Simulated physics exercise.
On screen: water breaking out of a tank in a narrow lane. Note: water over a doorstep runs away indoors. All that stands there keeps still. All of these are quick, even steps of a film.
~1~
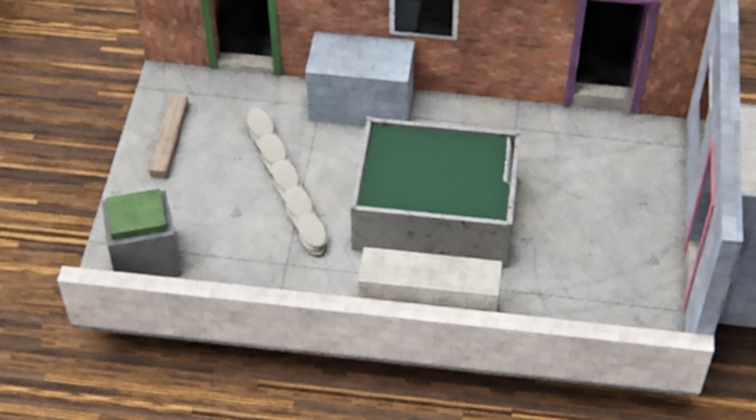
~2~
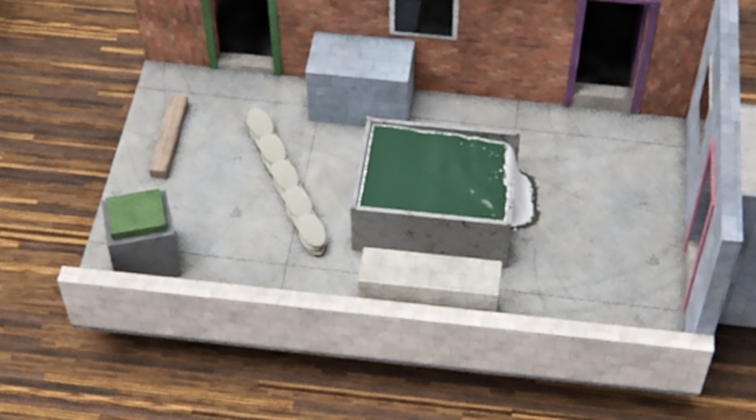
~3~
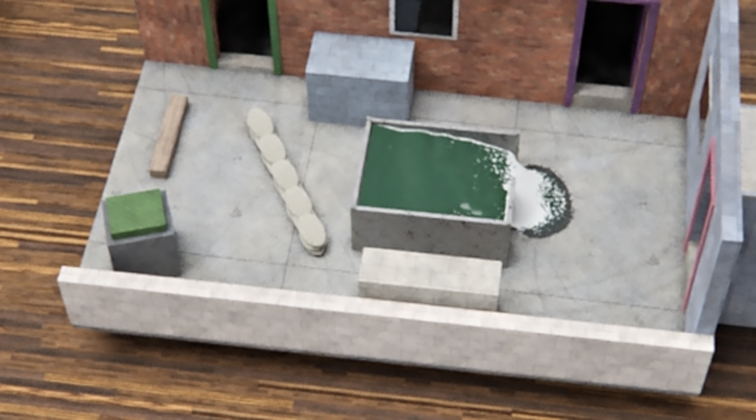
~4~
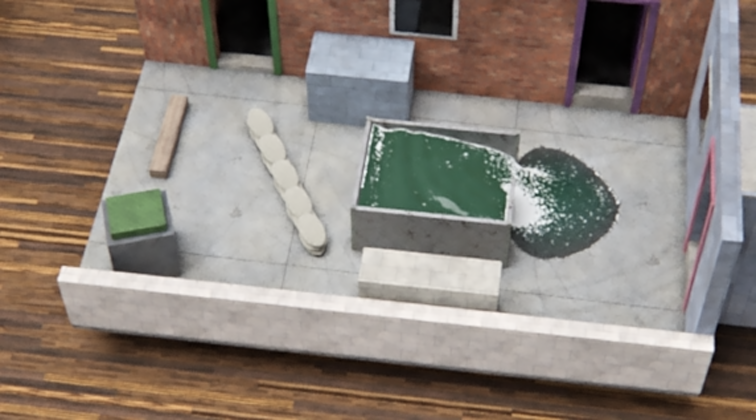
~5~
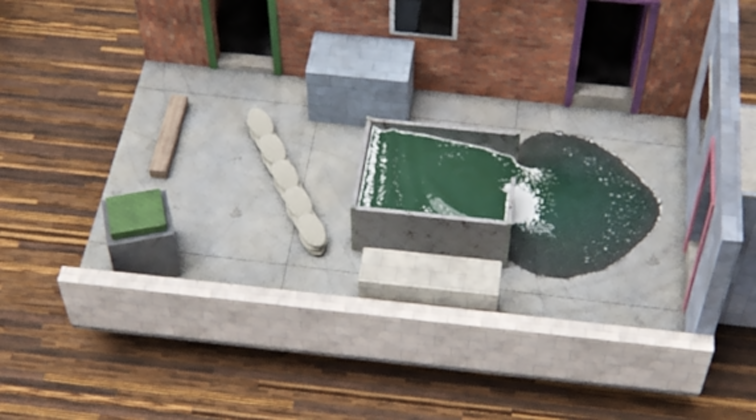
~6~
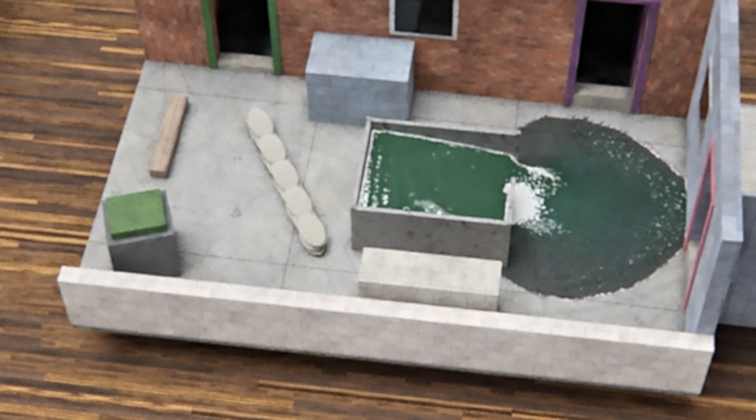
Green water pours through the right side of a grey, open-topped tank in a small walled yard, foaming white at the gap, then spreads rightward across the pale paving in a widening dark pool while the surrounding objects stay still.
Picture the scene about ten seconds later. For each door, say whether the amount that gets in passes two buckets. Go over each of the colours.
One by one: Most likely the pink door will not exceed two buckets. Most likely the green door will not exceed two buckets. Most likely the purple door will not exceed two buckets.
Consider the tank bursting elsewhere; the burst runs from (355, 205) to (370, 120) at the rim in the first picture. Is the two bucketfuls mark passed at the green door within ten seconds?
The green one ends up above.
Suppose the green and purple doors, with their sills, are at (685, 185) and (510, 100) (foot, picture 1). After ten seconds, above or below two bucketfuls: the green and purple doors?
The green door exceeds it and the purple door falls short.
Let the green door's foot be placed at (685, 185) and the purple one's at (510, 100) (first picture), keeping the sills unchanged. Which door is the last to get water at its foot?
My pick is the purple one.
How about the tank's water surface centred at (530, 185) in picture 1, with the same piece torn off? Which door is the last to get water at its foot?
Door noted: The green-painted one.
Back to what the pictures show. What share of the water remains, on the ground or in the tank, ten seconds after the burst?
My reckoning gives about 98 %.
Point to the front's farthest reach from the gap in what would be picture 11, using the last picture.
Roughly at (678, 366).
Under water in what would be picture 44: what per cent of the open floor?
Share estimate: About 65 per cent.
A moment on, water covers 25 % of the floor; the pink door wet at the sill, nothing in, the green door not reached, the purple door wet at the sill, nothing in.
Next, water covers 25 % of the floor; the pink door wet at the sill, nothing in, the green door not reached, the purple door wet at the sill, nothing in.
Then, water covers 45 % of the floor; the pink door under two buckets in, the green door not reached, the purple door under two buckets in.
Later, water covers 65 % of the floor; the pink door under two buckets in, the green door not reached, the purple door under two buckets in.
In the end, water covers 85 % of the floor; the pink door under two buckets in, the green door wet at the sill, nothing in, the purple door under two buckets in.
